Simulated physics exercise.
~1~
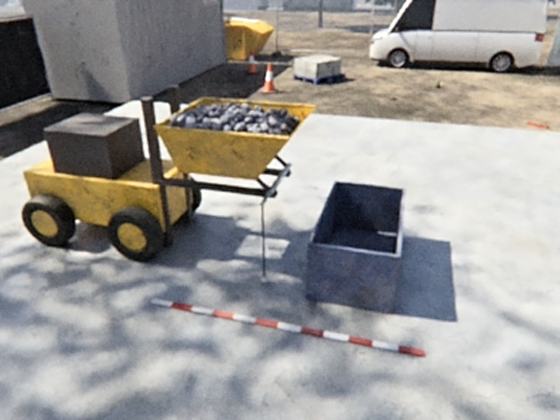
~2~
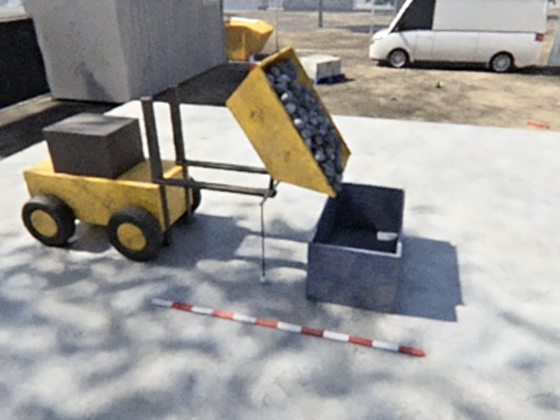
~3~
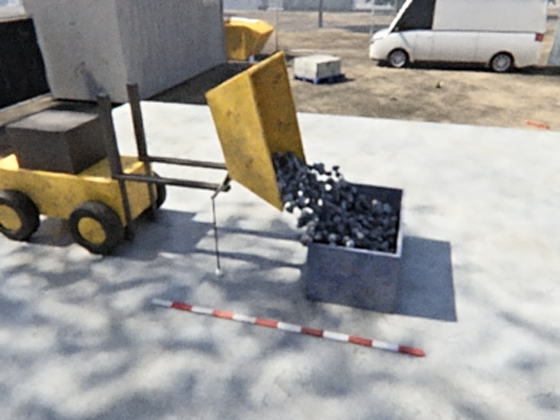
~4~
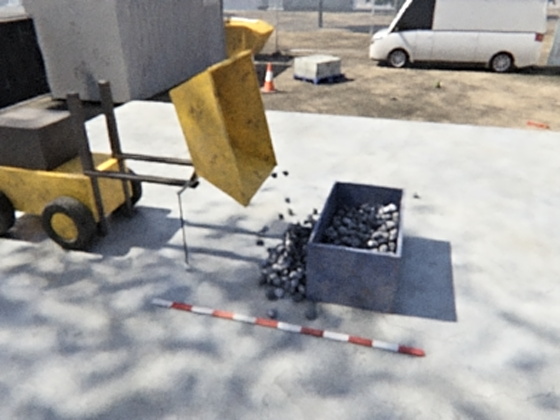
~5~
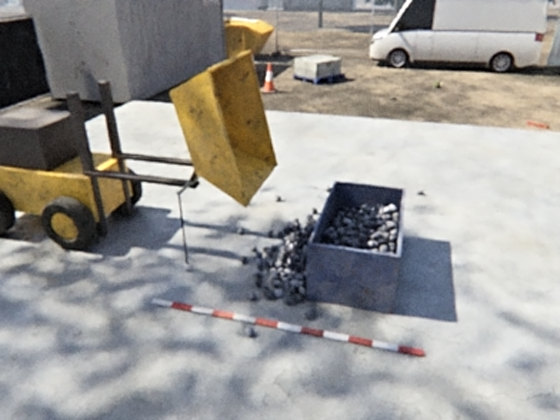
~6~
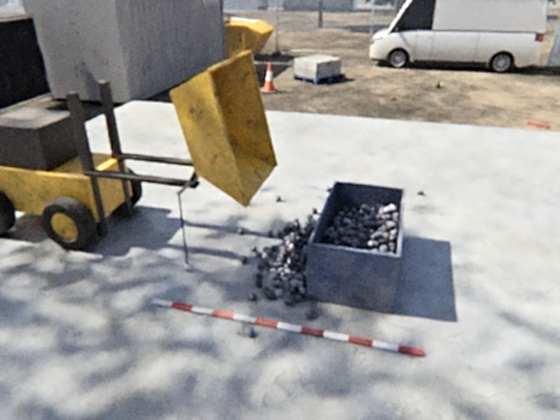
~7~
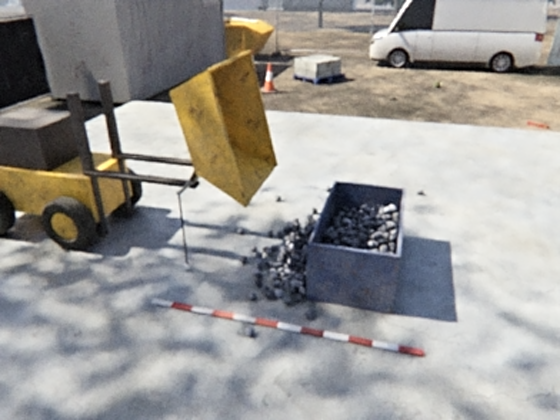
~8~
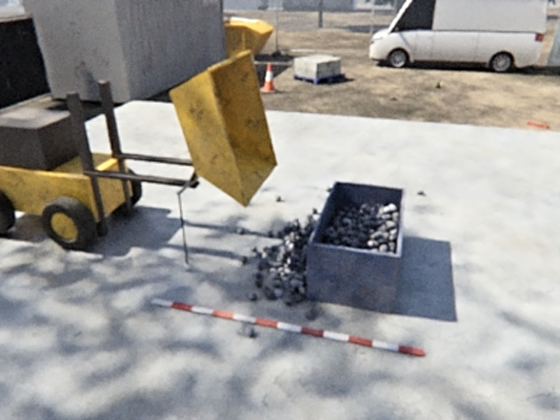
A small yellow fork truck on the left holds a yellow skip heaped with grey cobbles beside an open dark bin, with a red and white striped pole lying on the concrete in front. The skip tips steeply forward toward the bin, its stones still inside at first. Then the cobbles pour over the lip into the bin while the truck backs away to the left. As it draws back, the last of the load drops short and piles up against the bin's near left side. The truck stops with its emptied skip still tilted, most stones resting in the bin.
